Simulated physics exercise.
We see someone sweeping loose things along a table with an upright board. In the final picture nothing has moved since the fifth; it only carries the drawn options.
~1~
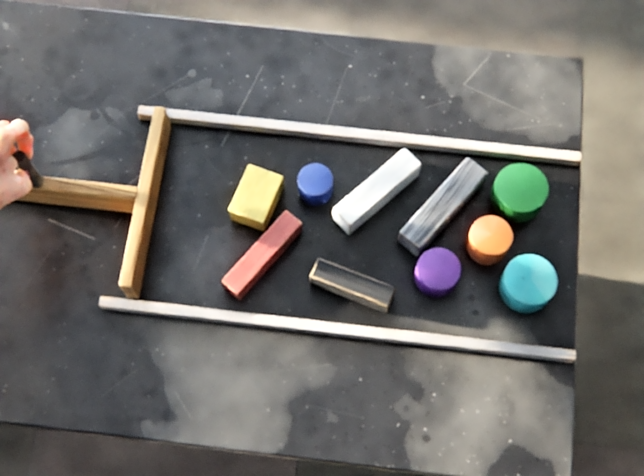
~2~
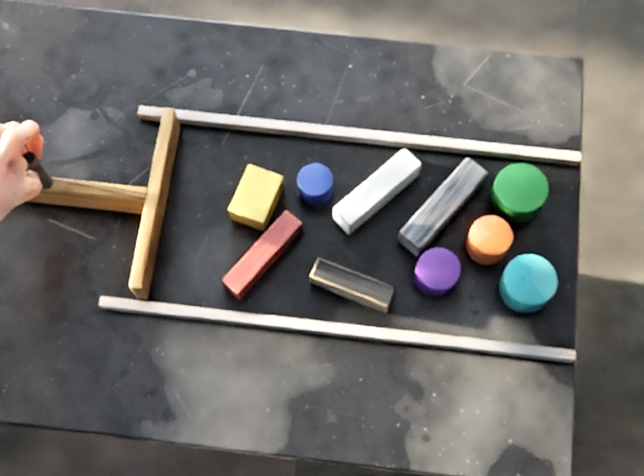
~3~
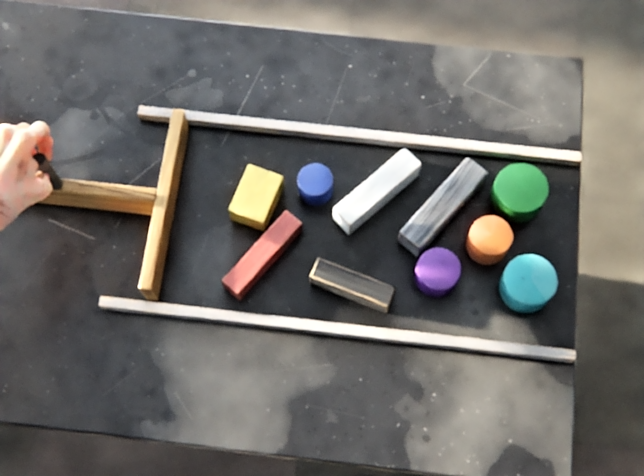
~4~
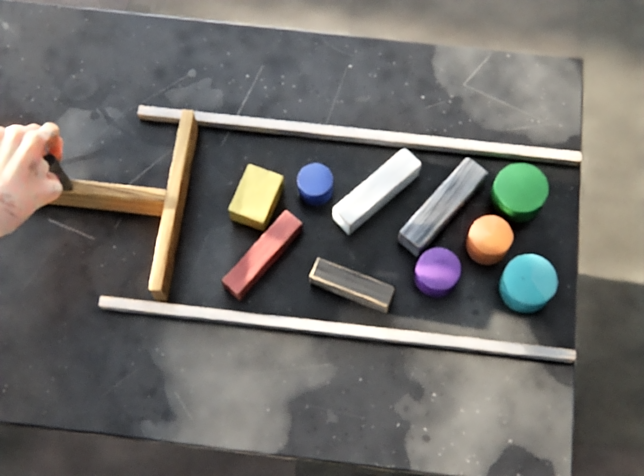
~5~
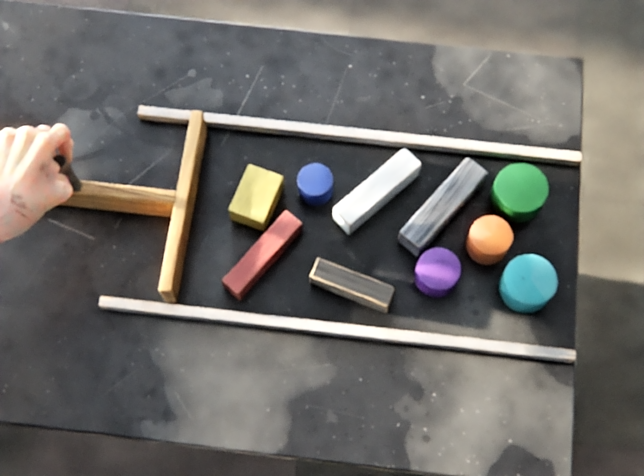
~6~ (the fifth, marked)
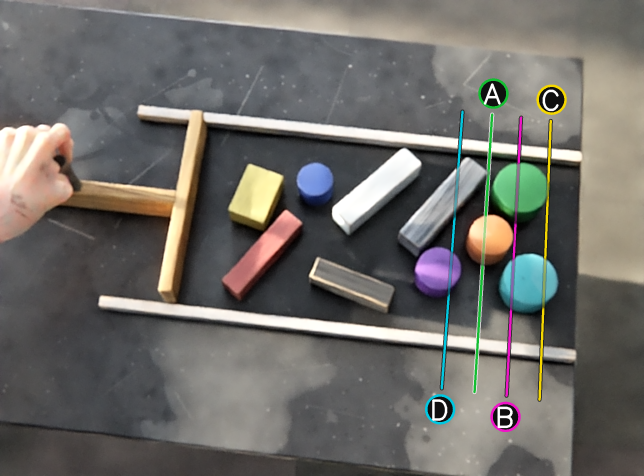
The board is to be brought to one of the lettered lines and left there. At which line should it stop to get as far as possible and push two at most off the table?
As far as mark D.
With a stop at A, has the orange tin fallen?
Yes.
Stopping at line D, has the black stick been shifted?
Yes.
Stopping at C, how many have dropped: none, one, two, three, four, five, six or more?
In all, six or more.
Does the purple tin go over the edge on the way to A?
No.
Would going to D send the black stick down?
No.
On the copy, A at (484, 246); B at (514, 250); C at (545, 253); D at (453, 243).
On D. First, board (279, 208); black stick (360, 290); blue tin (346, 186).
Then, board (375, 219); green tin (540, 196); turquoise tin (534, 289).
Finally, board (452, 227); green tin over the edge; orange tin over the edge; two fallen.
By contrast, A drops four; B drops seven; C drops nine.
